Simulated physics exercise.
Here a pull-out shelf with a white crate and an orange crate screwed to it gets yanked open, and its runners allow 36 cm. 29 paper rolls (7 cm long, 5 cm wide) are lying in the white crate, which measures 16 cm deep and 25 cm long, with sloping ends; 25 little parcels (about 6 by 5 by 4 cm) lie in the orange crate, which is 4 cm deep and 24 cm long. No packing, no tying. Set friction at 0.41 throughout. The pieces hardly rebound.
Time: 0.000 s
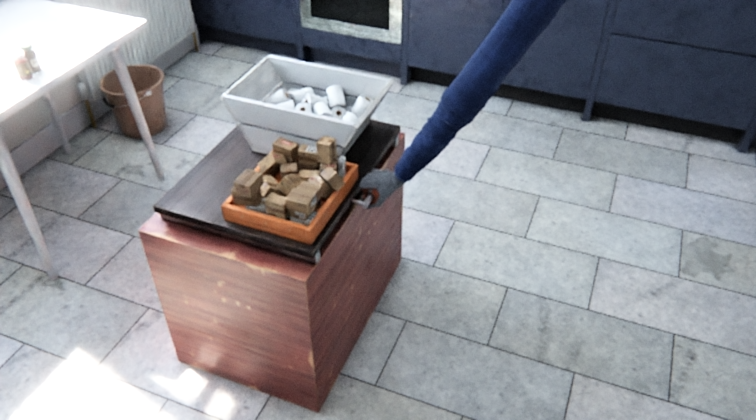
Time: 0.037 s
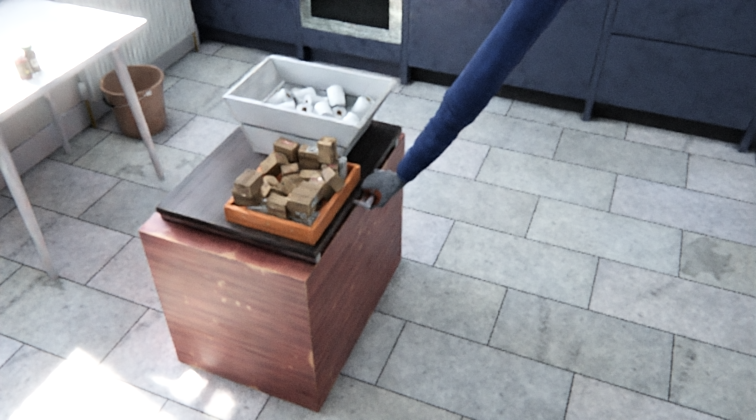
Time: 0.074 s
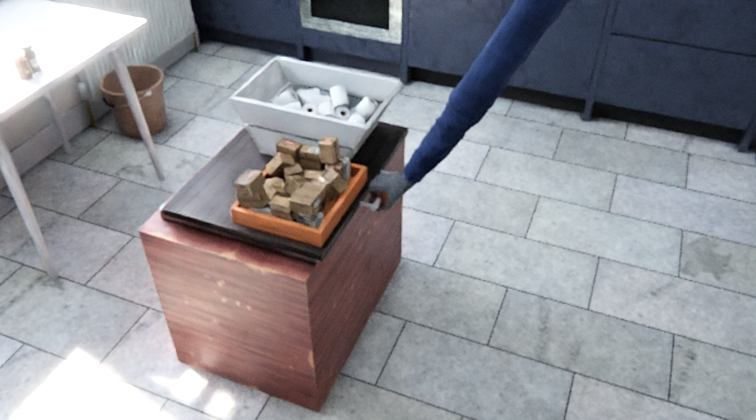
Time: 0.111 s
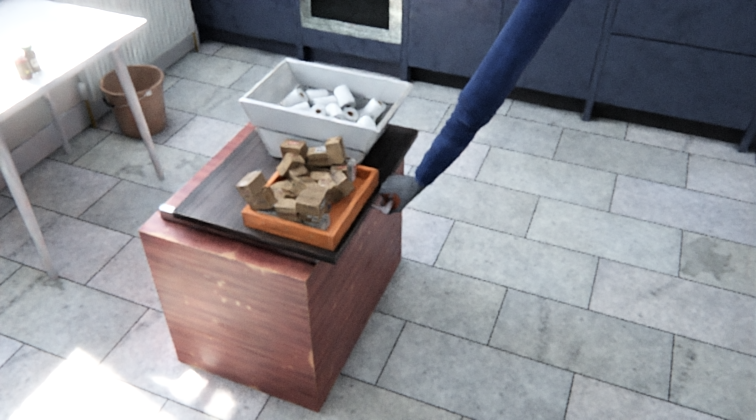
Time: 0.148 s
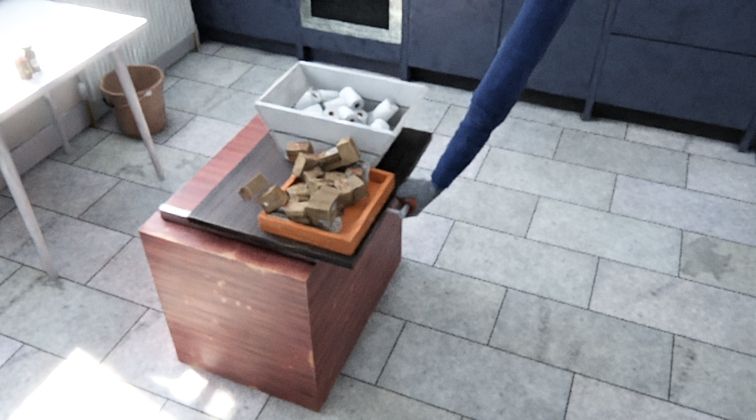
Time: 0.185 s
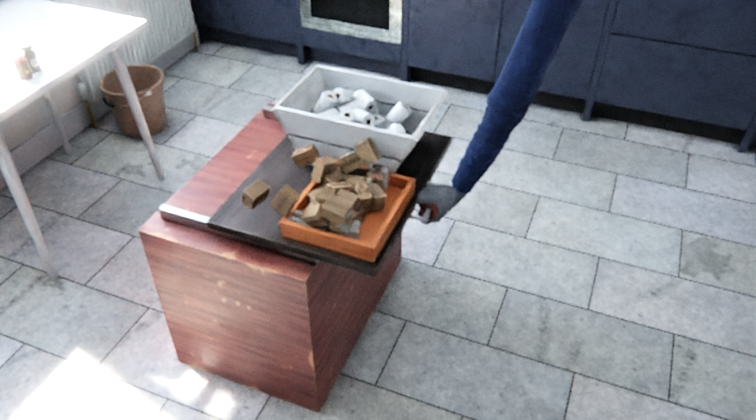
A dark pull-out shelf, carrying a white crate of paper rolls and an orange crate of small brown parcels, slides slowly, then faster to the right as a gloved hand pulls it from a reddish wooden cabinet. The parcels shift and heap leftward, and two end up outside the orange crate.
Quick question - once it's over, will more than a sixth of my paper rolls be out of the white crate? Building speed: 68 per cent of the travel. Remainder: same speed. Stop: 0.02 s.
No, less than a sixth.
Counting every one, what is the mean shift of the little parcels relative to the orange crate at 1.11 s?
Mean shift: Around 16 cm, to the right.
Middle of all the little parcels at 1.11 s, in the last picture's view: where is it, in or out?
Roughly at (427, 225).
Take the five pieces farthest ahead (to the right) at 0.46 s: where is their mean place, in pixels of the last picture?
The leading five average out near (532, 250).
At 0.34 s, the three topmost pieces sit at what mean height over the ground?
Roughly 80 centimetres.
After 0.26 s, the shelf hits its stop.
After 0.34 s, the white crate has all 29 and the orange crate is down by 5 of 25.
After 0.46 s, the white crate has all 29 and the orange crate is down by 9 of 25.
After 0.68 s, the white crate is down by 2 of 29 and the orange crate is down by 9 of 25.
Outcome (at 1.11 s), the white crate is down by 2 of 29 and the orange crate is down by 9 of 25. Asked share, 2 of 29, 7 per cent.
